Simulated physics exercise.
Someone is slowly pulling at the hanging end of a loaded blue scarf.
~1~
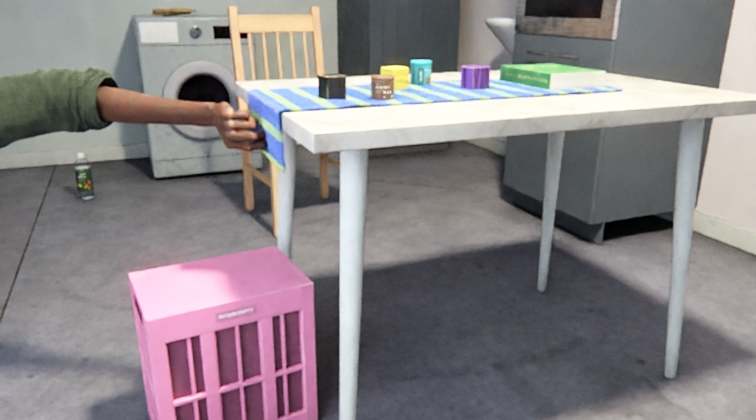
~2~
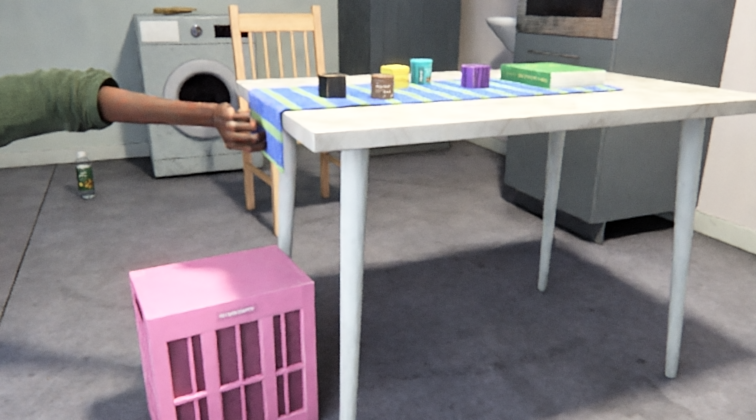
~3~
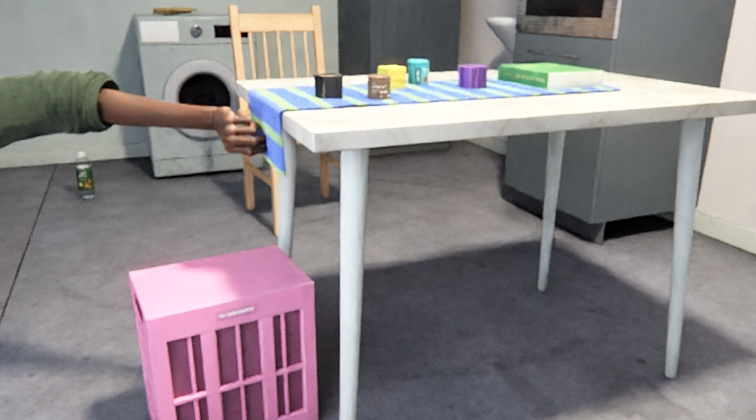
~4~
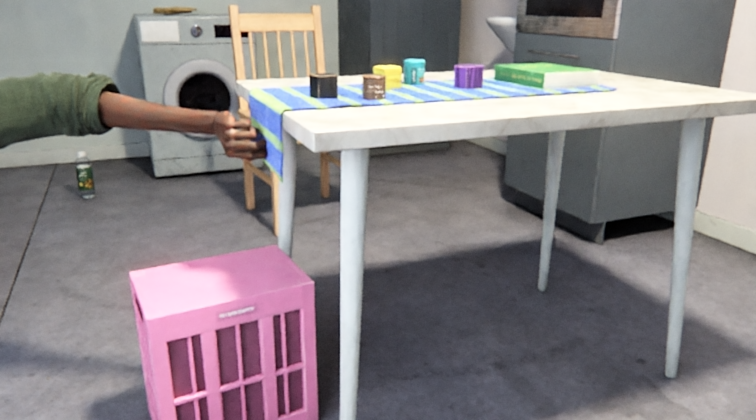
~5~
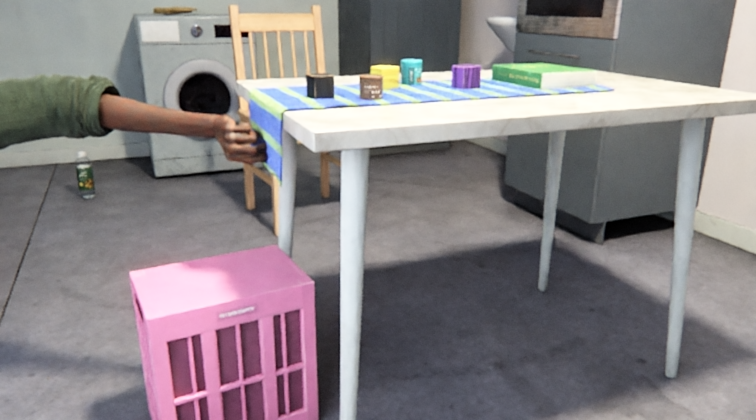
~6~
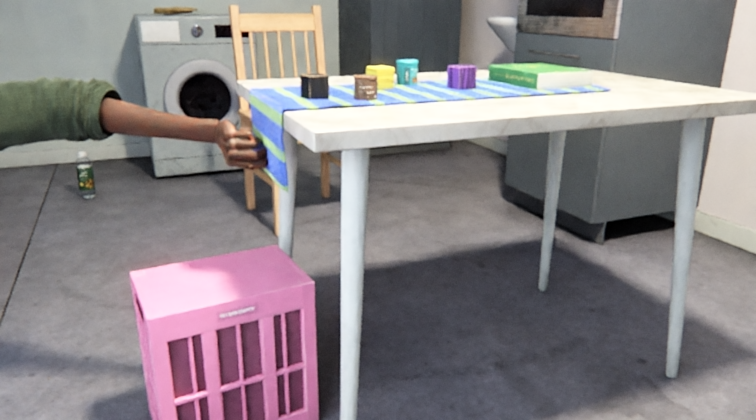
A hand at the left draws the hanging end of a blue striped scarf slowly downward at the edge of a white table. The small black, brown, yellow, turquoise and purple objects and the green box on it shift slightly left together, while the pink crate below stays still.
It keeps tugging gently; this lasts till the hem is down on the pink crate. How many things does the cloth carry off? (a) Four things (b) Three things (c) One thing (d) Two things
Two things.
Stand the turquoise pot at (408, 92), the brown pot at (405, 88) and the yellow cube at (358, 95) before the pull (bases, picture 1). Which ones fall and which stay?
The turquoise pot is still on top, the brown pot is still on top, the yellow cube is off the top.
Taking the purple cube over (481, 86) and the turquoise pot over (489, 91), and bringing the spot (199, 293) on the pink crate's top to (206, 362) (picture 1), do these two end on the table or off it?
In the end the purple cube rides it out; meanwhile the turquoise pot rides it out.
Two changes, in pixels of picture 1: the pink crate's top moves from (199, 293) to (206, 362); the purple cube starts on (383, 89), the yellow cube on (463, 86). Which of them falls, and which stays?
The purple cube ends up off the top and the yellow cube ends up still on top.
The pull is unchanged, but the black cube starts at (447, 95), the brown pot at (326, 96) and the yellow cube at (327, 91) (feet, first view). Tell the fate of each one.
In the end the black cube rides it out, while the brown pot gets dislodged and the yellow cube gets dislodged.
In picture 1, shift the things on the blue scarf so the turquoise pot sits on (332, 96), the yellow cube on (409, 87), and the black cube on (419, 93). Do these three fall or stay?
Of the three, the turquoise pot ends off the top, the yellow cube stays aloft and the black cube stays aloft.
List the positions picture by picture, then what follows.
The first frame shows hem (284, 173); black cube (332, 75); brown pot (383, 76); yellow cube (395, 67); turquoise pot (421, 61); purple cube (476, 66); top of the crate (199, 293).
The second frame shows hem (284, 174); black cube (332, 74).
The third frame shows hem (286, 177); brown pot (379, 76).
The fourth frame shows hem (283, 183); yellow cube (387, 67); top of the crate (200, 292).
The fifth frame shows hem (281, 186); turquoise pot (412, 61).
The sixth frame shows hem (288, 192); black cube (314, 75); brown pot (366, 76); yellow cube (380, 67); turquoise pot (407, 61); purple cube (462, 66).
Soon after, hem near (268, 207); all still up.
Then, hem near (269, 242); black cube gone.
Further on, hem on the crate; black cube and brown pot gone.
At rest, hem on the crate; black cube and brown pot gone. It carries off two.
